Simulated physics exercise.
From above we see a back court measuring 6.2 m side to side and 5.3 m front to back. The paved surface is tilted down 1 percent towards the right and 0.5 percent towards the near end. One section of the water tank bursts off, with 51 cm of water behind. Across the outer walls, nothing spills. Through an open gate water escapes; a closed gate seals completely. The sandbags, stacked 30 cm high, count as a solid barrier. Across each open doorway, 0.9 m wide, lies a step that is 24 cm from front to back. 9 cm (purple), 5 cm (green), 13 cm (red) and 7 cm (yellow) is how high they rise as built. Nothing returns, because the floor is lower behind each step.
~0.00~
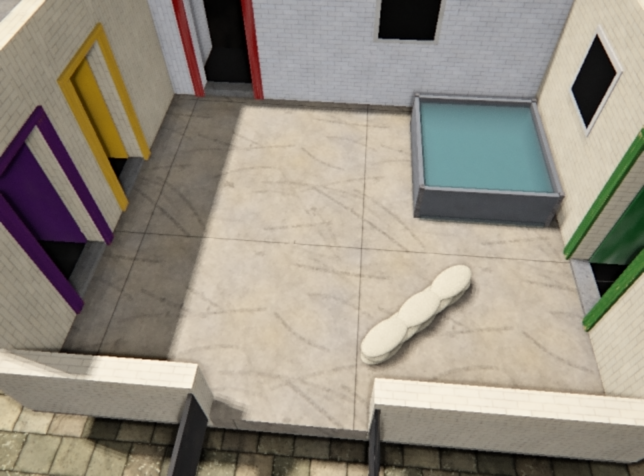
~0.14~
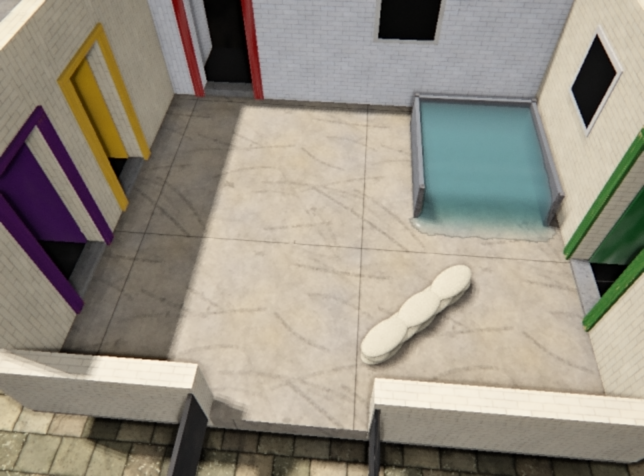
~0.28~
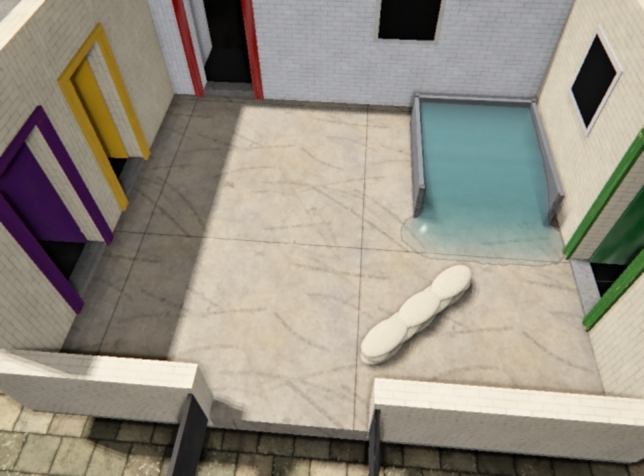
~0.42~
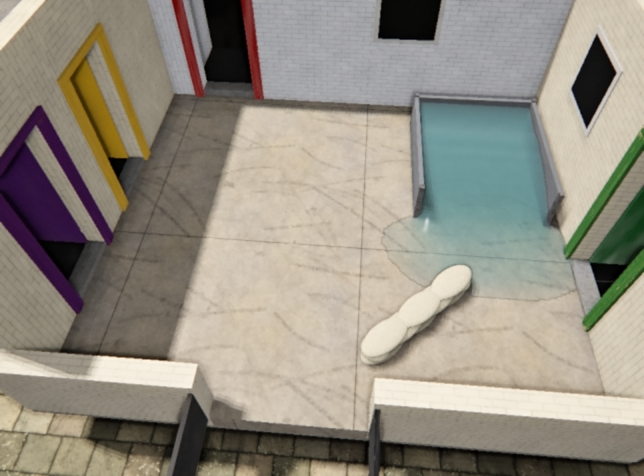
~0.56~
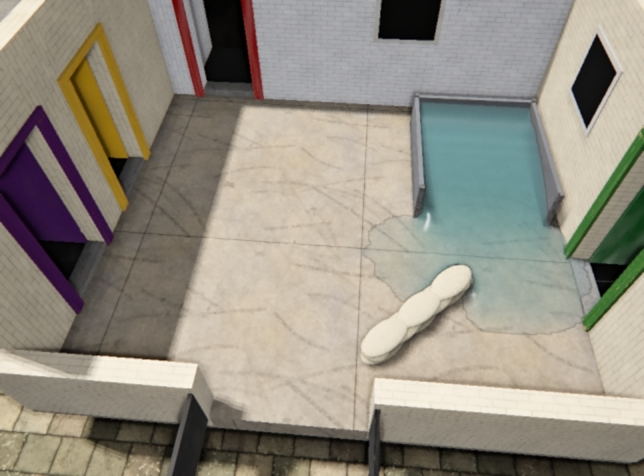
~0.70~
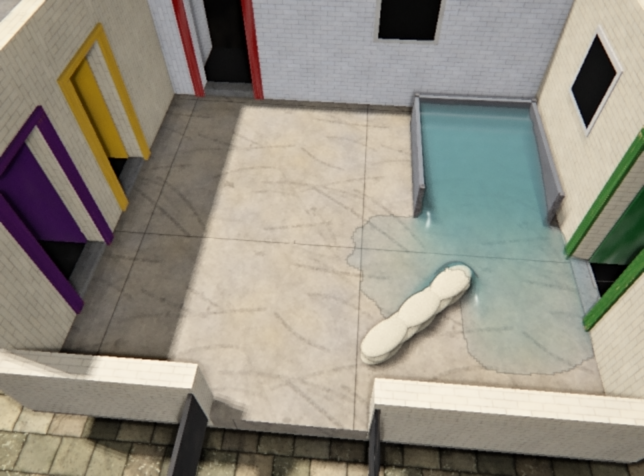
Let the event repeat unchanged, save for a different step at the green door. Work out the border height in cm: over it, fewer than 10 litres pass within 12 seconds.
Border at about 16 cm.
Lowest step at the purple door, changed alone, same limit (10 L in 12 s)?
Purple door, minimum about 7.0 cm.
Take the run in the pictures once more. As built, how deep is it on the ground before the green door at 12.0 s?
Some 6.0 centimetres.
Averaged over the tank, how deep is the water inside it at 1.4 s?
Some 28 cm.
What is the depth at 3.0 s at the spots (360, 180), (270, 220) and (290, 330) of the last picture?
Roughly 0, 0 and 5 cm, in turn.
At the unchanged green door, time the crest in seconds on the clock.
The depth peaks at about 4.5 seconds.
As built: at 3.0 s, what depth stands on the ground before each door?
Centimetres: Purple = 0, green = 13, red = 0, yellow = 0.
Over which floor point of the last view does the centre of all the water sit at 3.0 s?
I'd say around (455, 285).
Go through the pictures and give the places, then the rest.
The water tank at (481, 145) is whole and still, 51 cm deep; the green door at (613, 241) is dry, in the first frame.
The gap is at (483, 209), the front 0.2 m out at (422, 227); the back of the water tank holds 51 cm, in the second frame.
The front is at (428, 252), 0.6 m from the gap at (483, 212); 1.2 m2 of floor is wet, 51 cm left at the back, in the third frame.
The front is at (473, 289), 1.2 m from the gap at (482, 212); 2.4 m2 of floor is wet, 51 cm left at the back, in the fourth frame.
The gap is at (482, 213), the front 1.7 m out at (482, 323); the back of the water tank holds 50 cm, in the fifth frame.
Water pours out at (482, 213) and has run 2.1 m, to (486, 360); about 7 cm deep outside, 44 cm at the back; water is at the green door at (613, 241), in the sixth frame.
After 1.4 s water covers 25 % of the floor, deepest (42 cm) near (592, 427); 12 cm at the green door, 9 litres in over its 5 cm step.
After 3.0 s water covers 45 % of the floor, deepest (30 cm) near (609, 429); 13 cm at the green door, 58 litres in over its 5 cm step.
After 12.0 s water covers 95 % of the floor, deepest (8 cm) near (496, 257); 6 cm at the green door, 211 litres in over its 5 cm step.
At the green door as built, the water arrived by 0.6 s and peaked near 15 cm at 4.4 s.
With a step of 14.5 cm, 18 litres would have come in within the 12 s; with 19.5 cm, 1 litre. So under 10 litres takes about 16 cm.
